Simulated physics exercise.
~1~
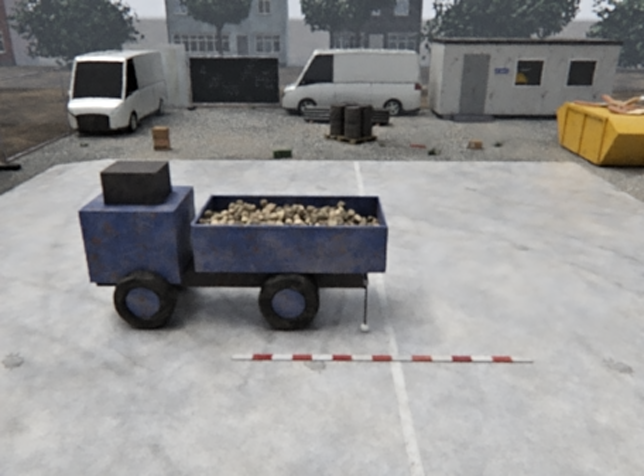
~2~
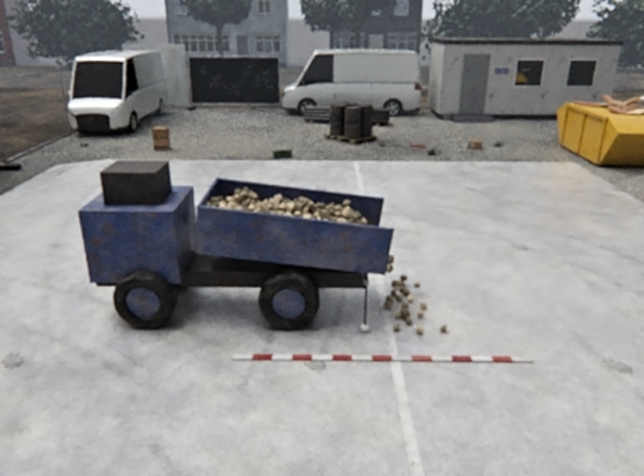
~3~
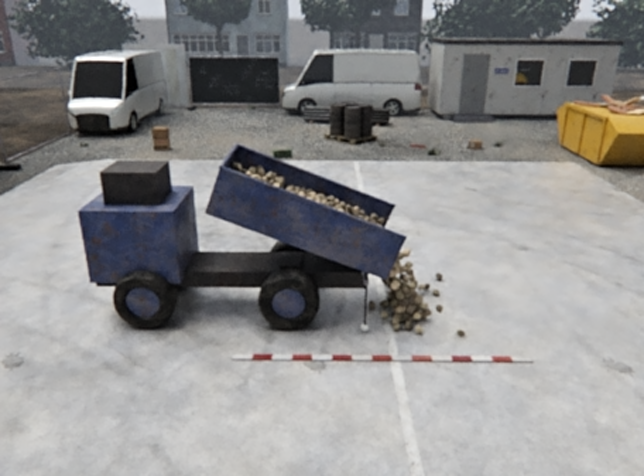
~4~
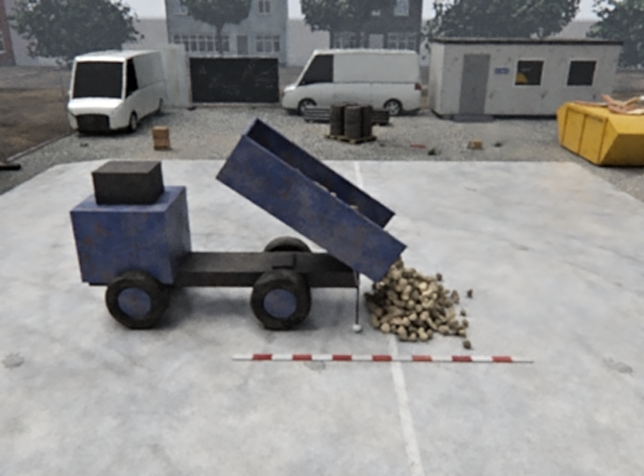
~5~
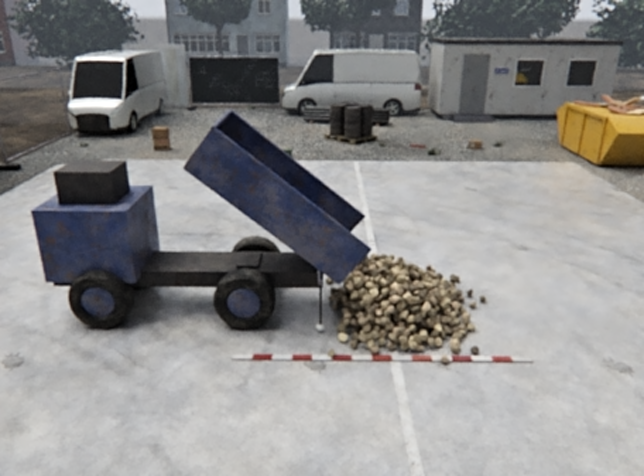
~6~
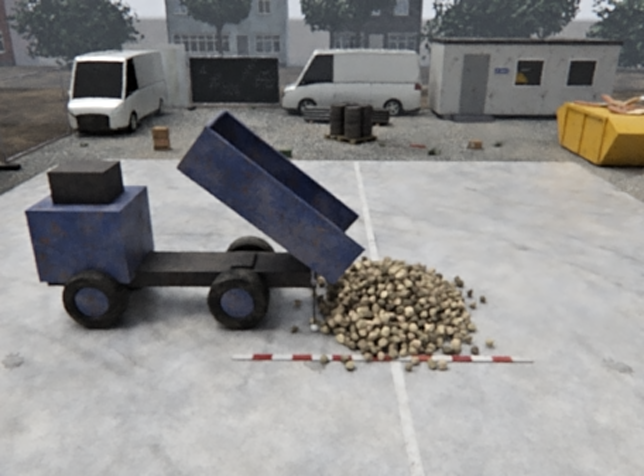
A blue truck tips its bed, pours stones into a heap, and rolls left slightly.
